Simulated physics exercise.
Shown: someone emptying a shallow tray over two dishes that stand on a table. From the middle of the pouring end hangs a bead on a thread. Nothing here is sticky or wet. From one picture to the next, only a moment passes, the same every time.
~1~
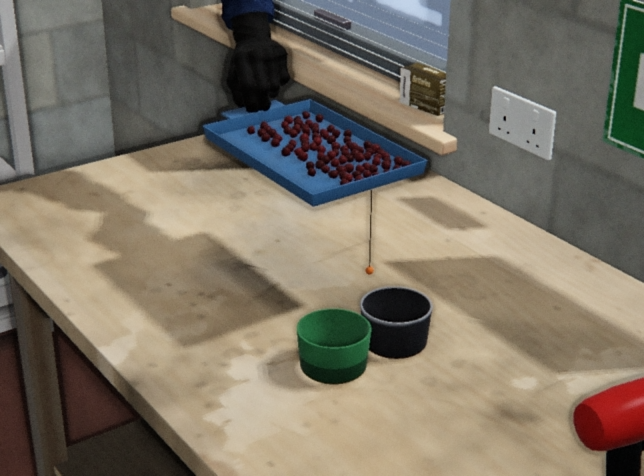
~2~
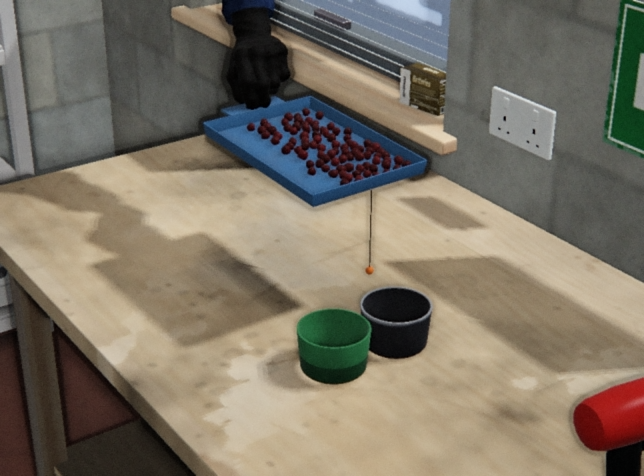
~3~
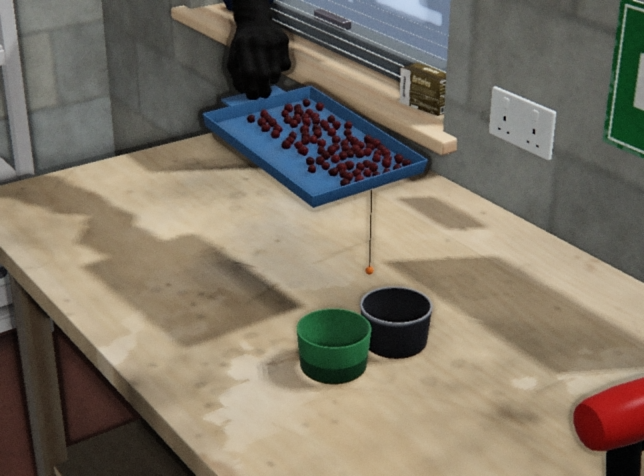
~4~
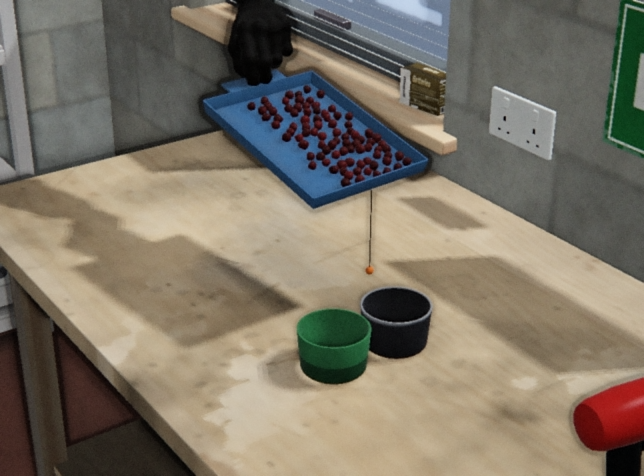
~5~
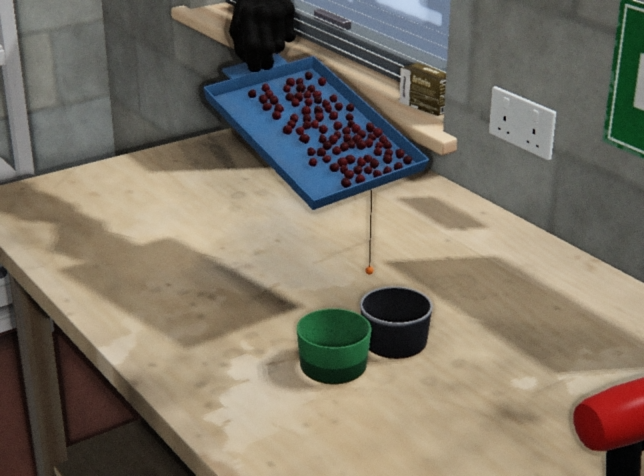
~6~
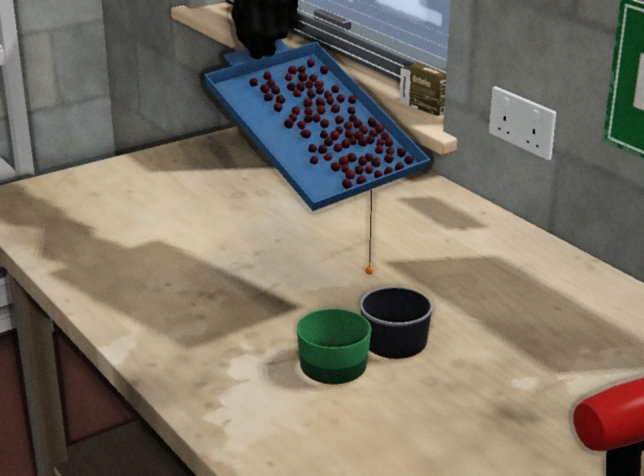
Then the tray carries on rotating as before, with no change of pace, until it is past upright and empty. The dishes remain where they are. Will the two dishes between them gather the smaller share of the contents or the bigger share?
Between them the dishes get the bulk of it.
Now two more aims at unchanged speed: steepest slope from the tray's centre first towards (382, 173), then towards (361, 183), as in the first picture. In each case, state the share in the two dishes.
You'd get 20 per cent the first time and 40 per cent the second time.
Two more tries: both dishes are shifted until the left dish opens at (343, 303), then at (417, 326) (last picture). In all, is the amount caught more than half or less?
Short of half, then Short of half.
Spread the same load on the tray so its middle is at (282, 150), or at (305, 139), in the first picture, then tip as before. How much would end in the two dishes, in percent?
In order, 70 % then 70 %.
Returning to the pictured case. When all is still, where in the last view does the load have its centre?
I'd place the middle at about (390, 339).
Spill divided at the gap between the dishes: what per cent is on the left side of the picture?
Estimate: About 40 percent.
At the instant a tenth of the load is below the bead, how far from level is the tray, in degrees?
About 115 degrees.
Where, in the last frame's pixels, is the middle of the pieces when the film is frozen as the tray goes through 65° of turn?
The centre of the load shows up near (358, 161) in the last view.
Shortly afterwards, tray tipped steeply; all but a few on the tray; only a few in the air.
Next, tray tipped past a quarter turn; all but a few on the tray; only a few in the left dish; only a few in the right dish; only a few outside both.
Some moments later, tray tipped past a quarter turn; near a quarter in the left dish; near half in the right dish; near a third outside both.
In the end, tray tipped past a quarter turn; near a quarter in the left dish; near half in the right dish; near a third outside both.
